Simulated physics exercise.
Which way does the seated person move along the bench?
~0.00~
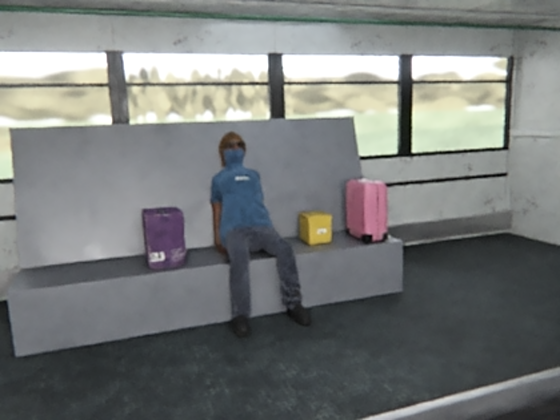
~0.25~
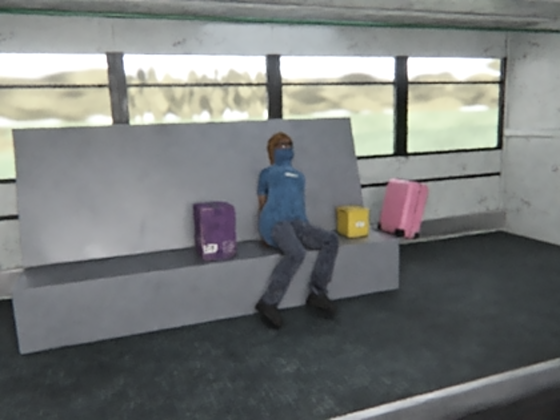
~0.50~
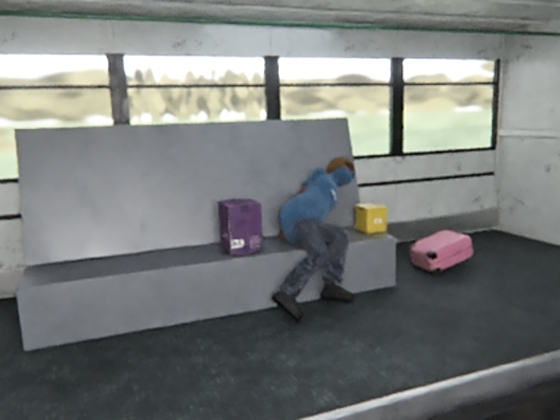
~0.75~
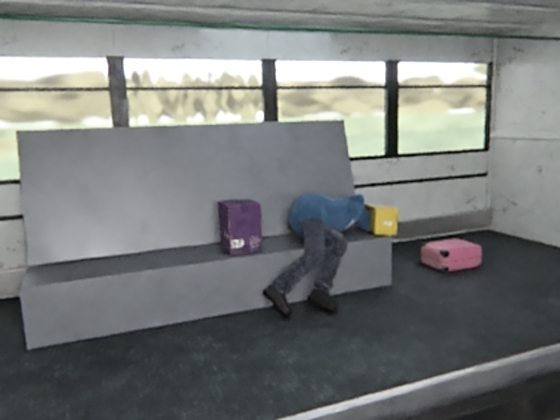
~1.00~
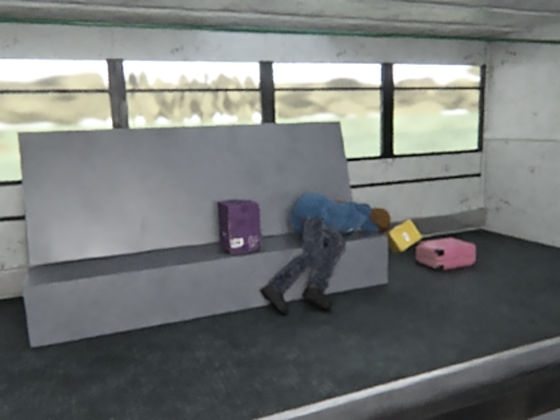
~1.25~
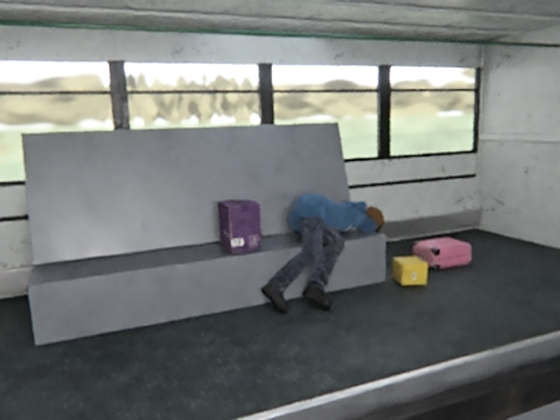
The person moves to the right along the bench.
